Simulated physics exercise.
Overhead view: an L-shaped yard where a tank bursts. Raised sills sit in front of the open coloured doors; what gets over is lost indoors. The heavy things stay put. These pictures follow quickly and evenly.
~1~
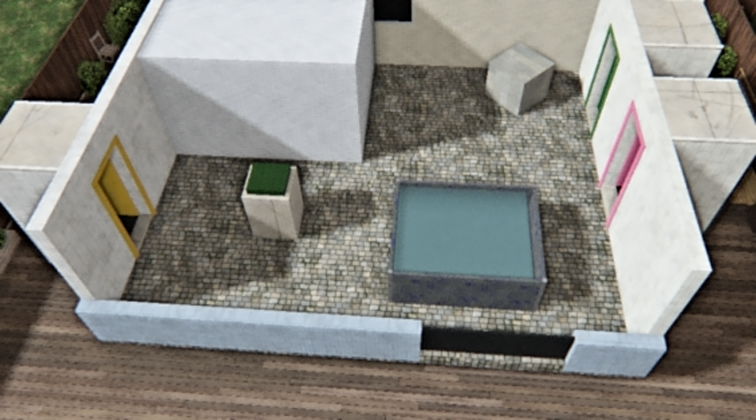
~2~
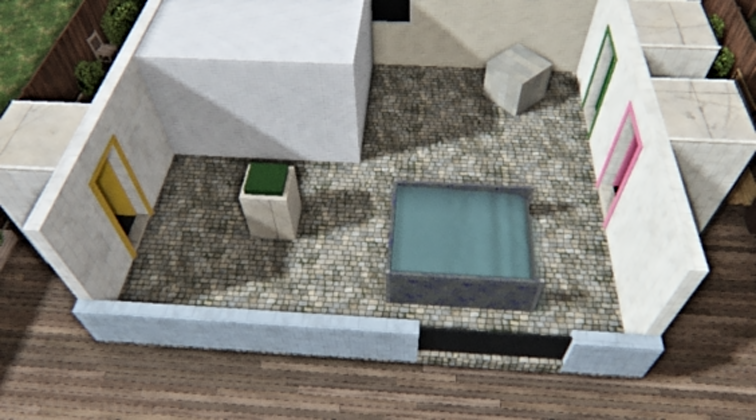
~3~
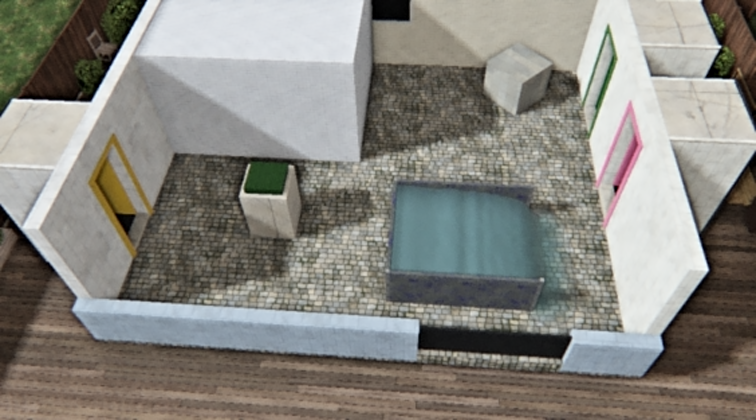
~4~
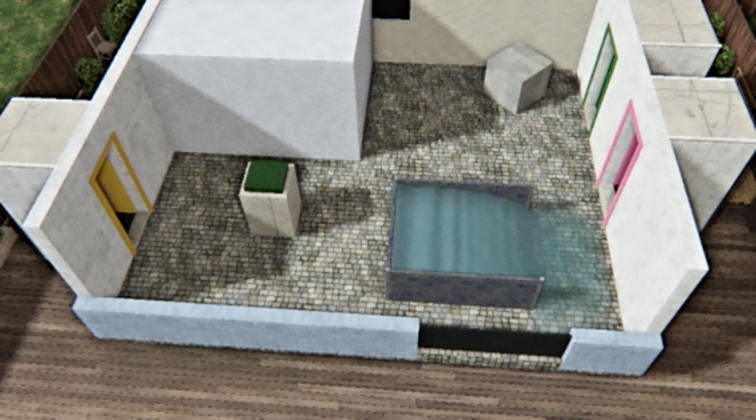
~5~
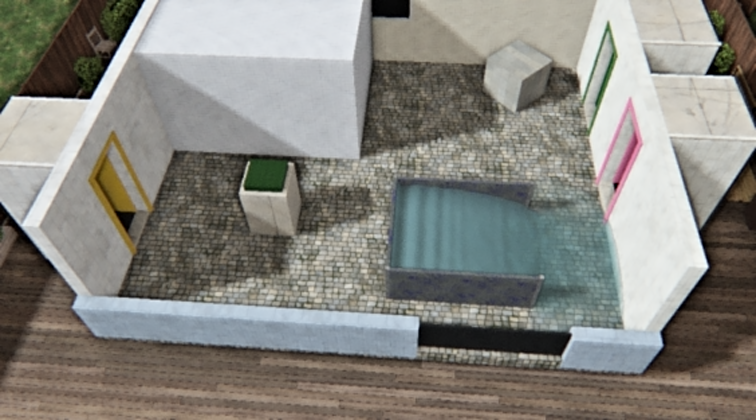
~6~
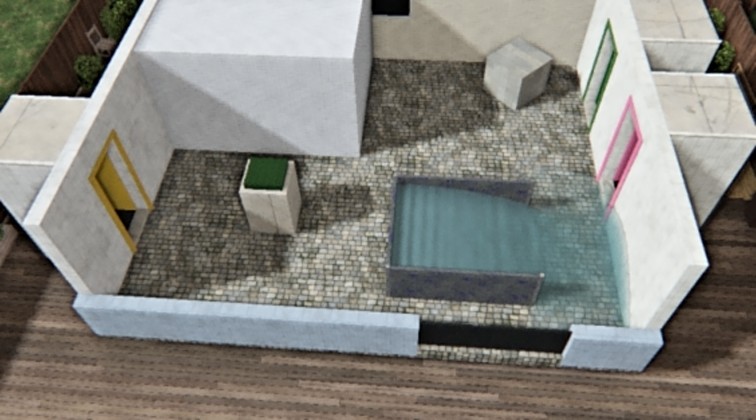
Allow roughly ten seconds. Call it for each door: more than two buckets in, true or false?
Yellow door true, pink door true, green door true.
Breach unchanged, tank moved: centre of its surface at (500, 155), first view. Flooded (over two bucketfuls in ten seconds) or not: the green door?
Green: Overshoots.
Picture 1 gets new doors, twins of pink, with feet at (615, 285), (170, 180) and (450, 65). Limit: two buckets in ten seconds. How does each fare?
In sequence: Exceeds it, falls short, falls short.
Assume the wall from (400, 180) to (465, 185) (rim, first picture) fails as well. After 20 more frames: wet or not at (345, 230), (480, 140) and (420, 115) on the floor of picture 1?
Point one not reached; point two reached; point three reached.
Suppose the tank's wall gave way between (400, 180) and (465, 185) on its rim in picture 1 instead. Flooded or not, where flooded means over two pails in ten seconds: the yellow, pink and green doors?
Well, the yellow door stays beneath it, then the pink door stays beneath it, and the green door gets past it.
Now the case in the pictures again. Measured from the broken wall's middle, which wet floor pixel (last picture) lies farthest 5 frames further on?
Approximate pixel: (583, 116).
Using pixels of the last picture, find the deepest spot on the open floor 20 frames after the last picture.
About (559, 68).
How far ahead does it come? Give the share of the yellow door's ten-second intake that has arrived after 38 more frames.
About 75 per cent.
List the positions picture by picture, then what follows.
The first frame shows the tank at (466, 230) is whole and still.
In the second frame, the front is at a hidden place, out from the gap at (528, 254).
In the third frame, the front is at (541, 211), out from the gap at (528, 253).
In the fourth frame, water pours out at (528, 253) and has run to a hidden place.
In the fifth frame, water pours out at (528, 252) and has run to (601, 205).
In the sixth frame, the front is at (598, 182), out from the gap at (528, 250).
A moment on, water covers 15 % of the floor; the yellow door not reached, the pink door over two buckets in, the green door wet at the sill, nothing in.
Next, water covers 25 % of the floor; the yellow door not reached, the pink door far over two buckets in, the green door wet at the sill, nothing in.
Then, water covers 50 % of the floor; the yellow door not reached, the pink door far over two buckets in, the green door under two buckets in.
Later, water covers 75 % of the floor; the yellow door over two buckets in, the pink door far over two buckets in, the green door over two buckets in.
In the end, water covers 100 % of the floor; the yellow door over two buckets in, the pink door far over two buckets in, the green door far over two buckets in.
